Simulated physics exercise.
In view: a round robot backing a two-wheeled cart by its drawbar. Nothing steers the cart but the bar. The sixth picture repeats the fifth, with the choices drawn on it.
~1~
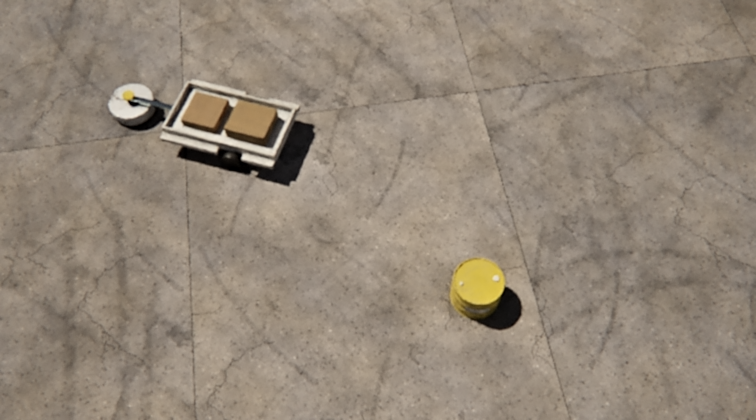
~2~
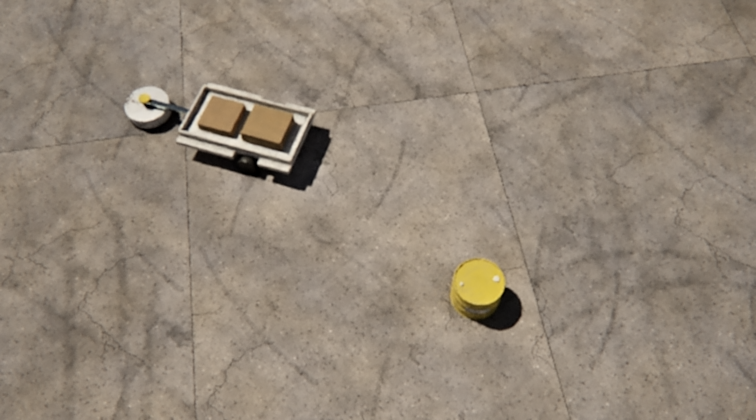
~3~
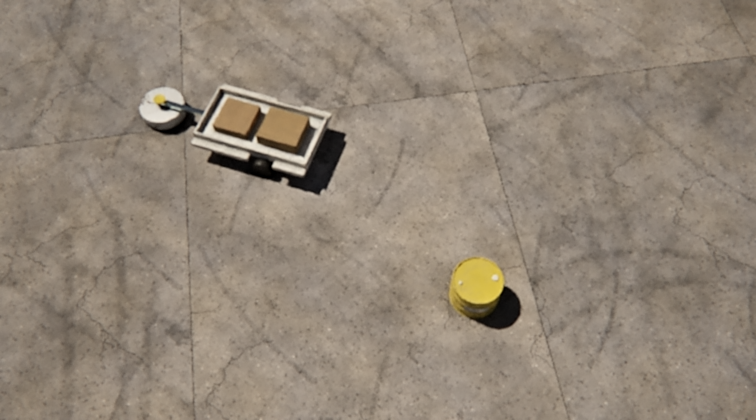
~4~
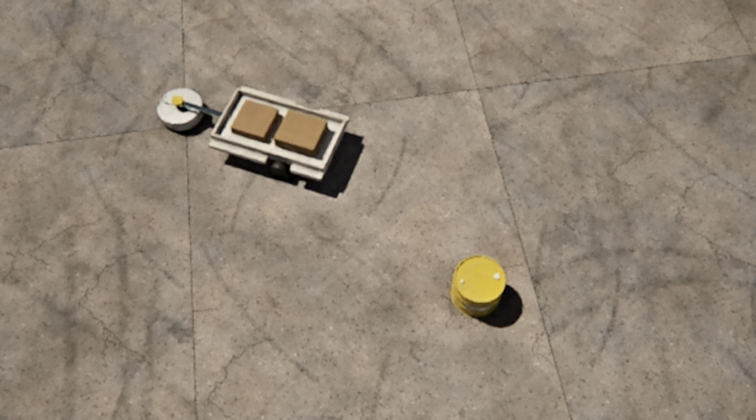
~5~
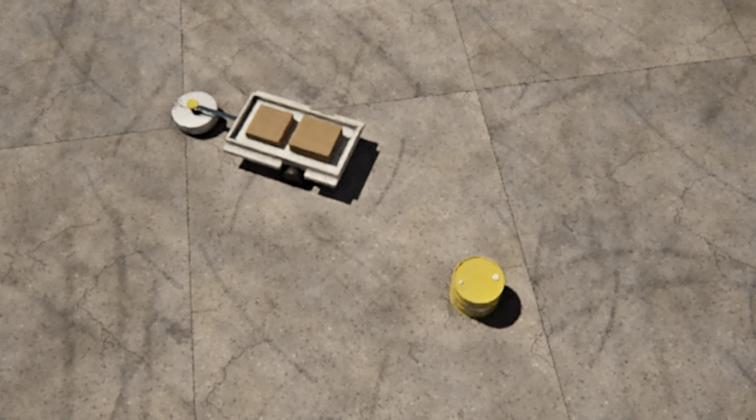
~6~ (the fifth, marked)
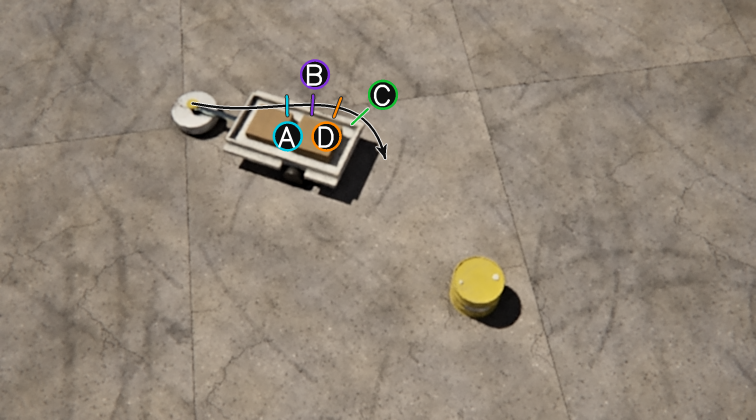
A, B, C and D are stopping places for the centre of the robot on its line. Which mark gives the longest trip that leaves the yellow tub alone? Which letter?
At C, and not beyond.
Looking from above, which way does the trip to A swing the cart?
Clockwise.
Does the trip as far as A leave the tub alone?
For that mark, yes.
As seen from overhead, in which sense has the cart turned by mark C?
Clockwise.
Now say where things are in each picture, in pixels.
In the first frame, white cart (231, 121); yellow tub (475, 296); robot (132, 103).
In the second frame, robot (147, 106); white cart (247, 126); yellow tub (475, 297).
In the third frame, robot (162, 106); white cart (262, 128); yellow tub (474, 296).
In the fourth frame, robot (180, 108); white cart (280, 131); yellow tub (476, 294).
In the fifth frame, robot (195, 111); white cart (294, 136); yellow tub (475, 295).
On the copy, A at (287, 106); B at (313, 105); C at (360, 117); D at (338, 107); the route from (192, 103) via (310, 105) to (385, 158).
On C. First, robot (252, 116), cart (347, 154).
Then, robot (313, 112), cart (388, 175).
Finally, robot (360, 124), cart (415, 203); nothing has been touched.
By contrast, A is safe but short; B is safe but short; D is safe but short.
